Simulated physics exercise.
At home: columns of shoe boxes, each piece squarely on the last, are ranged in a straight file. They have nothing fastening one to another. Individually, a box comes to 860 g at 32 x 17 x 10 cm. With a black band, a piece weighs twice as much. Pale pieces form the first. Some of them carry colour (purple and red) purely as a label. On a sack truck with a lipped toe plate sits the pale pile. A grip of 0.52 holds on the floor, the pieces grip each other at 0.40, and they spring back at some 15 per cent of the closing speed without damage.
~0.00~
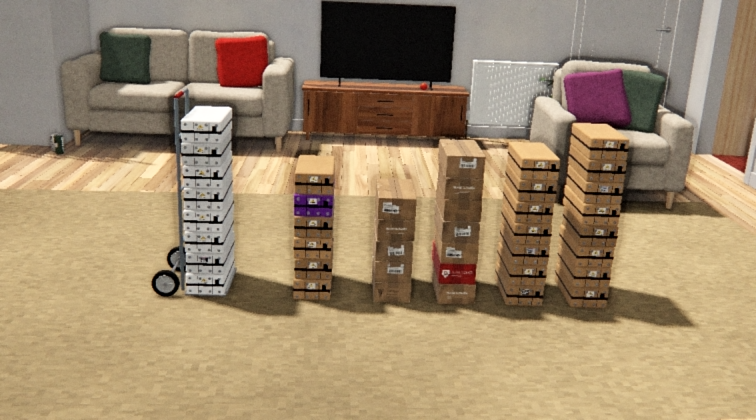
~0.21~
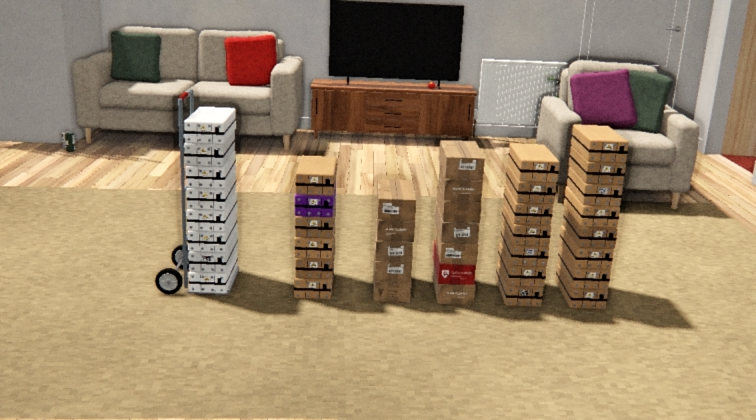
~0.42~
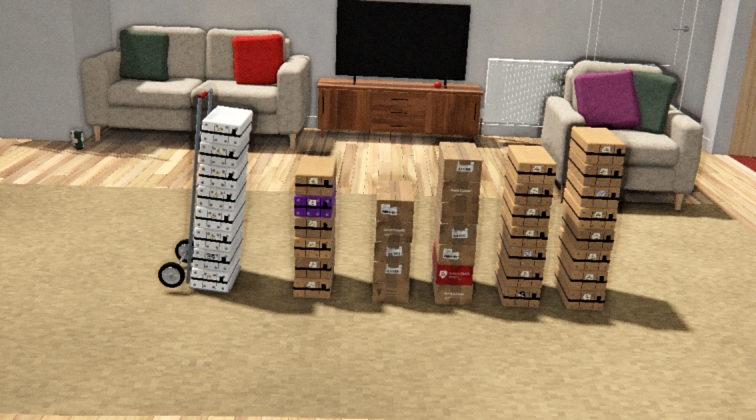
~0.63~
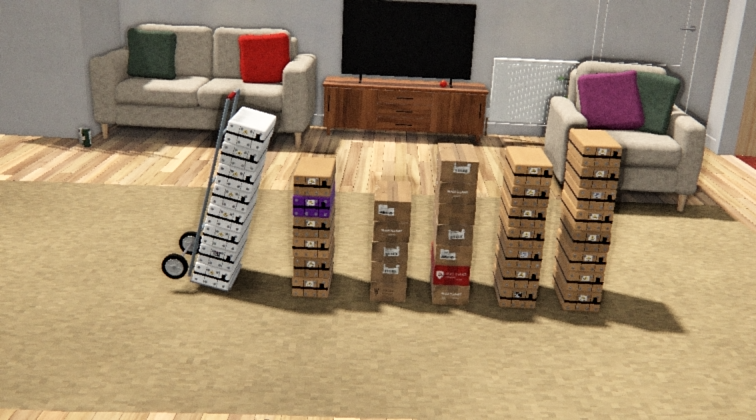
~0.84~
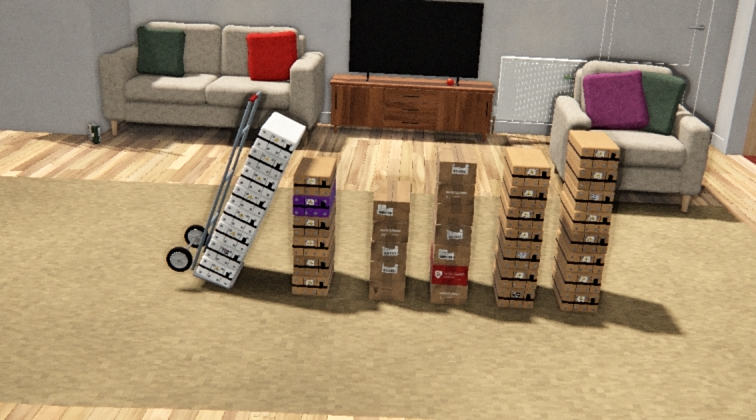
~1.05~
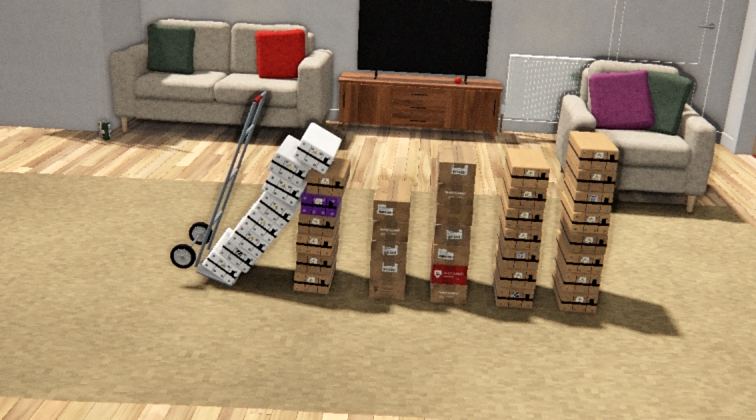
In a living room with sofas, a television and a carpet, a slightly raised camera faces the scene and shifts gently round. Six stacks of boxes stand in a row, a white one on a hand truck at left, then brown ones, with a purple box and a red box among them. The truck tips rightward, and the white stack leans, separates and bends against the neighbouring brown stack.
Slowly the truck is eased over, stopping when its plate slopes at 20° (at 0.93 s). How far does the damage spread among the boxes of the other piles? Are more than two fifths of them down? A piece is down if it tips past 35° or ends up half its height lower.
No.
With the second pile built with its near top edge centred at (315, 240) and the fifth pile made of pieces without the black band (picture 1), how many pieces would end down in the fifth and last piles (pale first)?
Fifth 0, last 0.
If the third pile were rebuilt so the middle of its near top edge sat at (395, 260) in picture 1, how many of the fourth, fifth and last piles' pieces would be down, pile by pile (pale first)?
Counts down - fourth: 3; fifth: 0; last: 0.
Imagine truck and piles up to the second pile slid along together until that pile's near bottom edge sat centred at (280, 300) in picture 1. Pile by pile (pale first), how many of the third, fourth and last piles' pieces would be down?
Down per pile: Third 0, fourth 0, last 0.
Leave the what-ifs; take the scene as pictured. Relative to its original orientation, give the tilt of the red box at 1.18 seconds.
0°.
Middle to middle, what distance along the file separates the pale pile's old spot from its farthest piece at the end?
Around 120 centimetres.
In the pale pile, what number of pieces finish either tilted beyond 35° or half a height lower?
Count: 8 pale pieces.
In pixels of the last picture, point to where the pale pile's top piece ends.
The top piece finishes near (466, 197).
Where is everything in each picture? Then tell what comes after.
In the first picture (pixels give the middle of a visible side; the camera moves round a little), truck frame (178, 139) 0° forward; red box (458, 274); purple box (313, 206); none of the others has stirred.
In the second picture, truck frame (181, 139) 0° forward; purple box (314, 207).
In the third picture, truck frame (198, 137) 6° forward, top of the pale pile leaning 6°; purple box (313, 207); none of the others has stirred.
In the fourth picture, truck frame (220, 136) 13° forward, top of the pale pile leaning 14°; purple box (311, 207); none of the others has stirred.
In the fifth picture, truck frame (238, 137) 19° forward, top of the pale pile leaning 24°; purple box (311, 207); none of the others has stirred.
In the sixth picture, truck frame (243, 137) 20° forward, top of the pale pile leaning 28°; purple box (319, 206) 32 mm from its place; red box (449, 275); steepest lean 3°, the box at (325, 186); movement in 5 of them.
After 1.18 s, 8 of the pale pile down; none of the 33 other boxes down, 6 disturbed; purple box 9° from how it stood.
After 1.40 s, 8 of the pale pile down; none of the 33 other boxes down, 8 disturbed; purple box 24° from how it stood.
After 1.64 s, 8 of the pale pile down; 3 of the 33 other boxes down; purple box 19° from how it stood, 7 cm lower; red box 7° from how it stood.
After 2.14 s, 8 of the pale pile down; 5 of the 33 other boxes down; purple box 19° from how it stood, 8 cm lower; red box 17° from how it stood.
In the end (3.0 s), 8 of the pale pile down; 6 of the 33 other boxes down; purple box 20° from how it stood, 8 cm lower; red box 20° from how it stood. That is 18 per cent. From the last view, middles, purple box near (412, 218), red box near (463, 259).
